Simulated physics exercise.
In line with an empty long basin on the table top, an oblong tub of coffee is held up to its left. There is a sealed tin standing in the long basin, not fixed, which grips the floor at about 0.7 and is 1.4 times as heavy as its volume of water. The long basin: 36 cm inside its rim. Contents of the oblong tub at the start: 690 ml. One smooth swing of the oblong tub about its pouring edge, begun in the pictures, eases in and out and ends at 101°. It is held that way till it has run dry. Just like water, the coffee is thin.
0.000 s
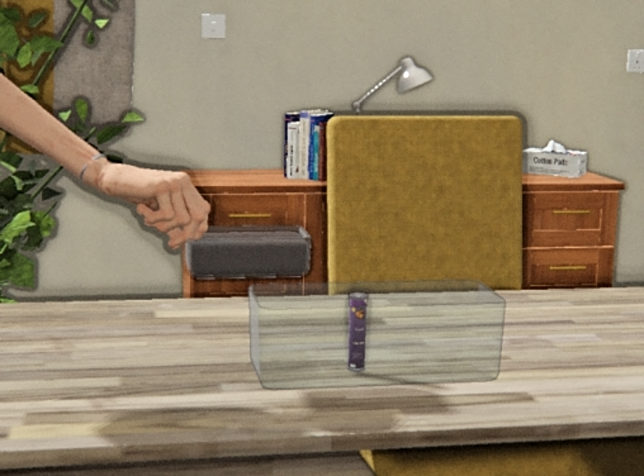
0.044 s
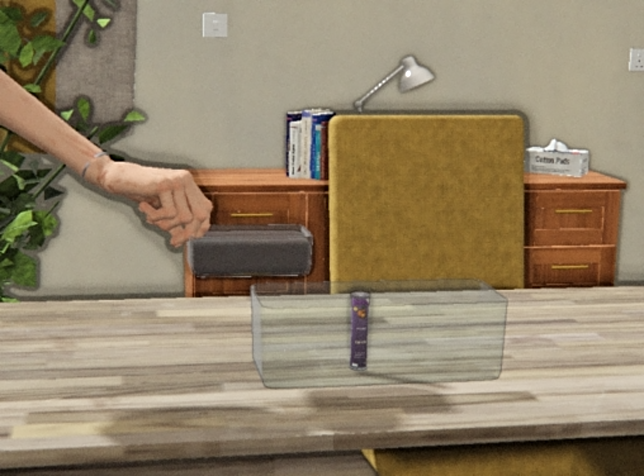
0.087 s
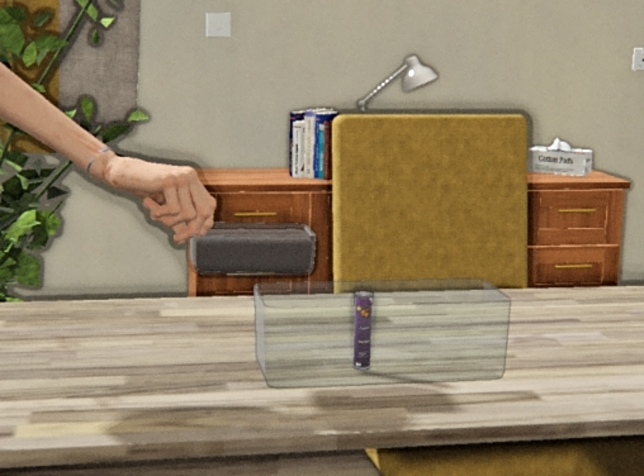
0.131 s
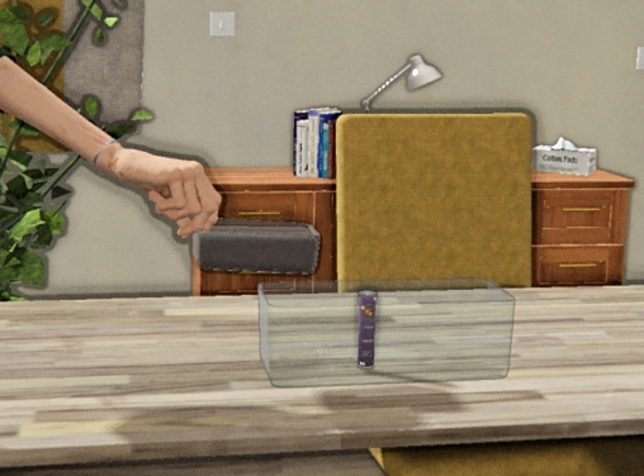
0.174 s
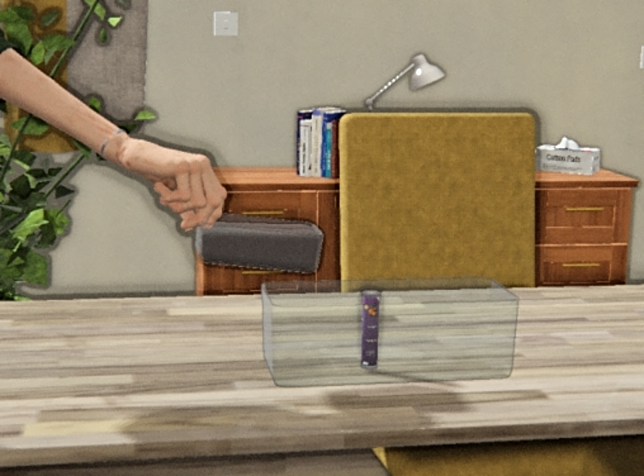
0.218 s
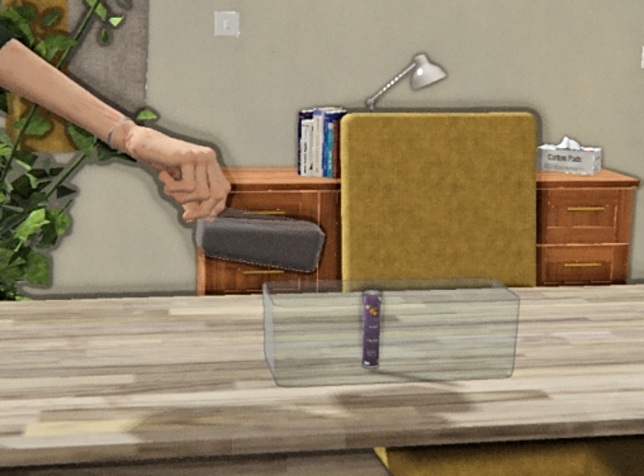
A hand held a dark oblong tub up to the left of an empty clear basin on the wooden table, then slowly tilted it slightly, its right end dipping, as the view drifted a little.
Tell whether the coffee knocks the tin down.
The coffee does not knock it down.
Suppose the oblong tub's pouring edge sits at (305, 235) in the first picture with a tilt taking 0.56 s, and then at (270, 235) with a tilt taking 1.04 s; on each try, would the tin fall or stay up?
First it stays on its base; then it tips over.
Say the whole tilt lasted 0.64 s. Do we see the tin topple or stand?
Outcome - the tin remains standing.
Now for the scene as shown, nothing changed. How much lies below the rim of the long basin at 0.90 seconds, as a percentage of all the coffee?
I reckon close to 84 per cent.
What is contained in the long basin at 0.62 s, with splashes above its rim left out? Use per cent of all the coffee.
At that time the basin holds about 18 per cent of the liquid.
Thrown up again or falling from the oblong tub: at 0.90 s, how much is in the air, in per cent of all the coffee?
Near 4 percent.
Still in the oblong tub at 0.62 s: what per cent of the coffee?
At that time about 34 in a hundred parts are still held.
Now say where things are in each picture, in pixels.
In the first picture, it leans 0°; its right rim is at (305, 233); the coffee meets the walls at (188, 239) and (303, 237); the long basin's rim runs from (254, 298) to (492, 292); the tin's top is at (358, 299).
In the second picture, it leans 0°; its right rim is at (307, 232); the coffee meets the walls at (190, 238) and (305, 236).
In the third picture, it leans 2°; its right rim is at (311, 232); the coffee meets the walls at (193, 236) and (309, 235).
In the fourth picture, it leans 4°; its right rim is at (314, 231); the coffee meets the walls at (197, 232) and (312, 232).
In the fifth picture, it leans 7°; its right rim is at (318, 231); the coffee meets the walls at (200, 229) and (316, 230).
In the sixth picture, it leans 11°; its right rim is at (319, 231); the coffee meets the walls at (201, 223) and (318, 227).
Then, 0.62 s in, the tilt is 65° and 34 per cent is still to pour; the tin stands where it began.
Then, 0.90 s in, the tilt is 97° and 5 per cent is still to pour; the tin stands where it began.
Then, 1.21 s in, the tilt is 101° and 0 per cent is still to pour; the tin stands where it began.
Then, 1.54 s in, the tilt is 101° and 0 per cent is still to pour; the tin stands where it began.
Finally, the tin stands where it began.
